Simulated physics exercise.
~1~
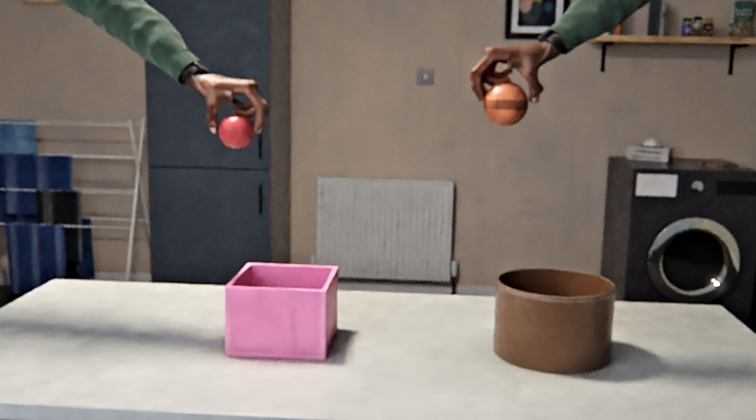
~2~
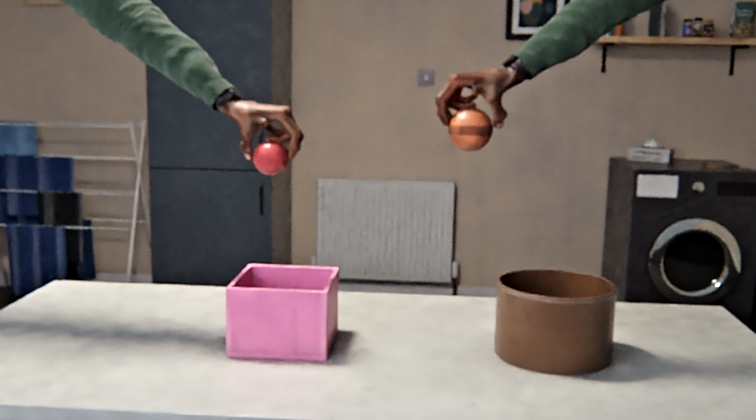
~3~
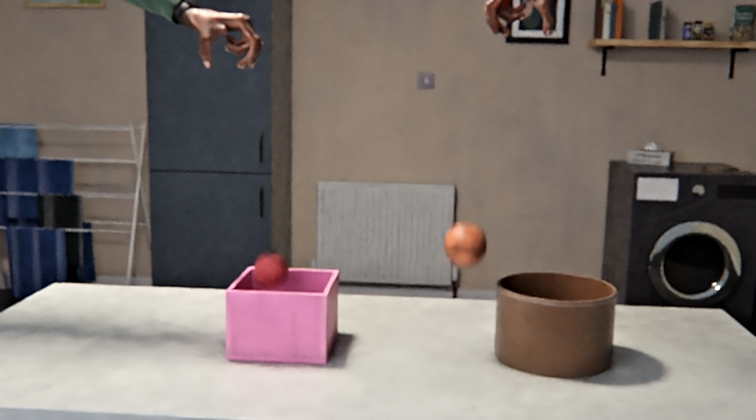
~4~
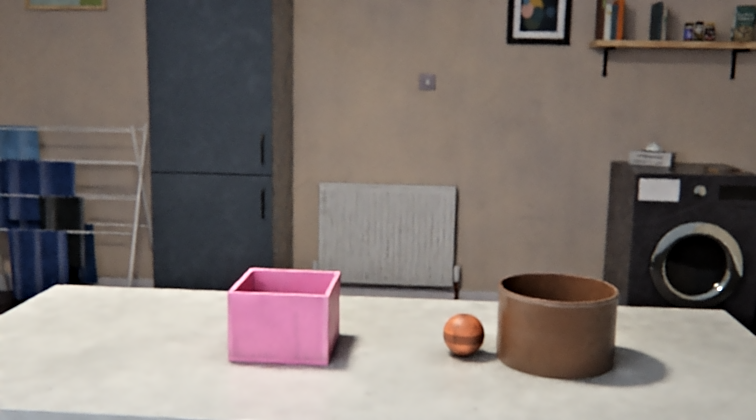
A small red ball-like fruit and an orange ball hang from two hands in green sleeves, above a pale table holding a square pink box on the left and a round brown bin on the right. The hands carry them inward and lower, the red one moving right and the orange one left. Both hands then let go and draw back upward as the two objects fall. The red one drops into the pink box and disappears from view inside. The orange ball misses the brown bin and ends up resting on the table just to its left.
